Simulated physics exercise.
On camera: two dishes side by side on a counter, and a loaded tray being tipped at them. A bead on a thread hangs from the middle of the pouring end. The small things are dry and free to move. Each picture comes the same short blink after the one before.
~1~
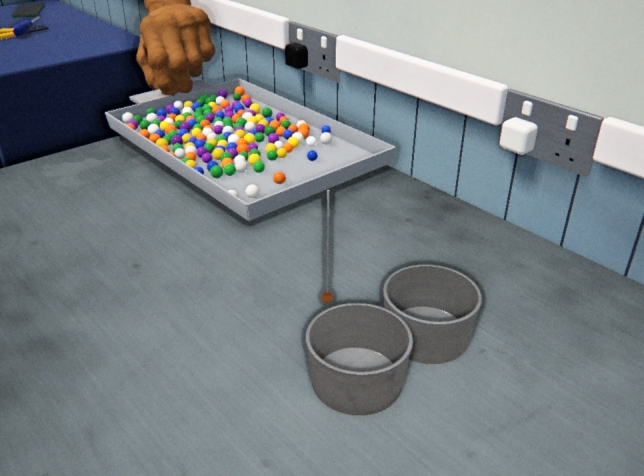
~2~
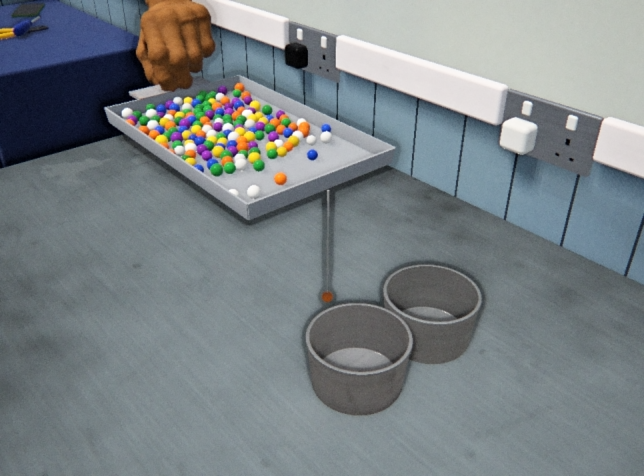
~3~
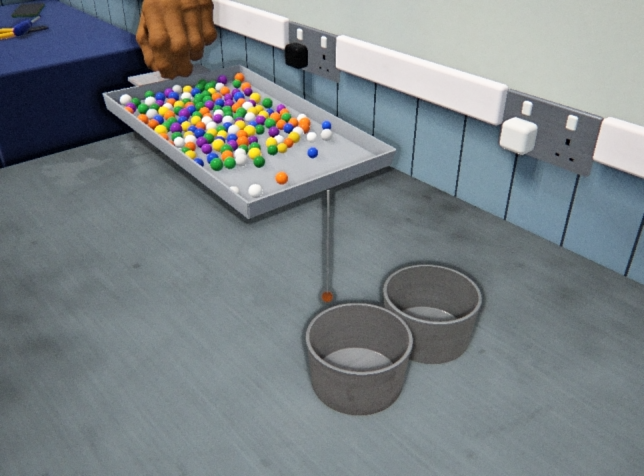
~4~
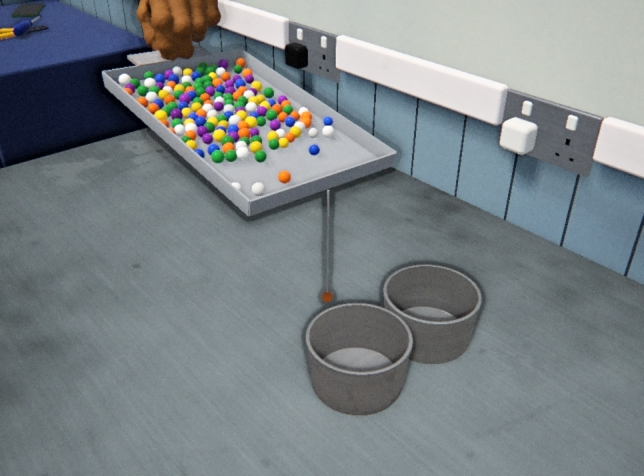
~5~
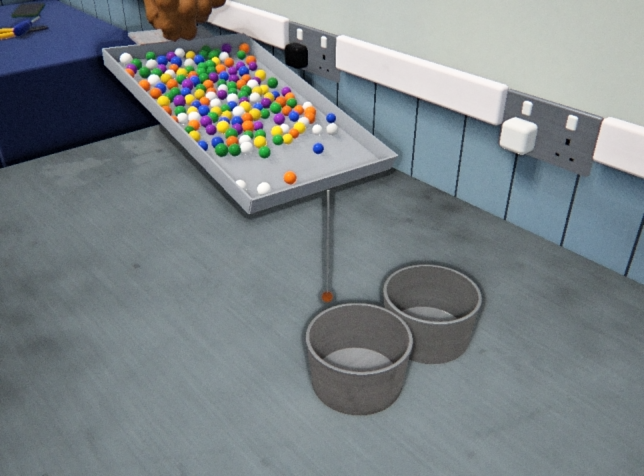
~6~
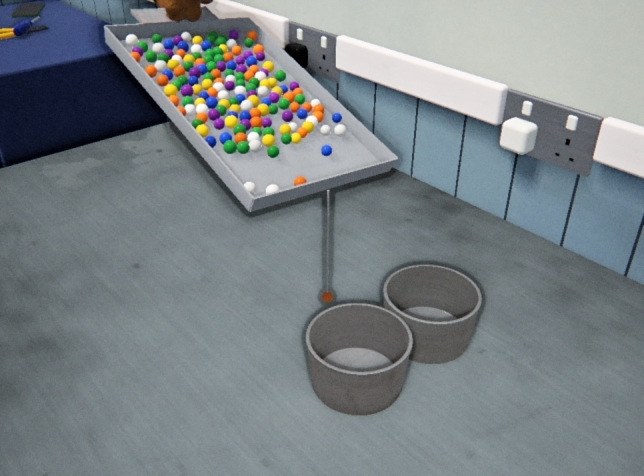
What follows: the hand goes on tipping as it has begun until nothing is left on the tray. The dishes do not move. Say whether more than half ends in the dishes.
Caught overall: Over half.
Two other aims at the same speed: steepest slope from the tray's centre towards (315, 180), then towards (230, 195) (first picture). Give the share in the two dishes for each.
First some 60, then 0 per cent.
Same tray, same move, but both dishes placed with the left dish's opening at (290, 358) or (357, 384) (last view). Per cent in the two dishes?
About 50 and 30 per cent.
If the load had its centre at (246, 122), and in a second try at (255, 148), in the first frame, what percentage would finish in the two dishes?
Roughly 80 per cent, and 80 per cent.
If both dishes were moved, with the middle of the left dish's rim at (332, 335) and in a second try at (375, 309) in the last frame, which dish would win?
The first try: The dish on the right. The second: The left dish.
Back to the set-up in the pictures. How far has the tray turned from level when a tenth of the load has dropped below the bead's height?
At about 65°.
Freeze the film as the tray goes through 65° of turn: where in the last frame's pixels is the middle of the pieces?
Close to (365, 156).
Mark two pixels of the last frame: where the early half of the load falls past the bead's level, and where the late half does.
Around (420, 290) and then (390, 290).
Just after the last frame, tray tipped steeply; roughly two thirds on the tray; just a few in the left dish; about a tenth in the right dish; roughly a quarter in the air.
A moment on, tray tipped past a quarter turn; roughly a third on the tray; about a tenth in the left dish; roughly a quarter in the right dish; about a tenth outside both; roughly a quarter in the air.
Further on, tray tipped past a quarter turn; roughly a quarter in the left dish; roughly half in the right dish; roughly a quarter outside both.
When it is over, tray tipped past a quarter turn; roughly a quarter in the left dish; roughly half in the right dish; roughly a quarter outside both.
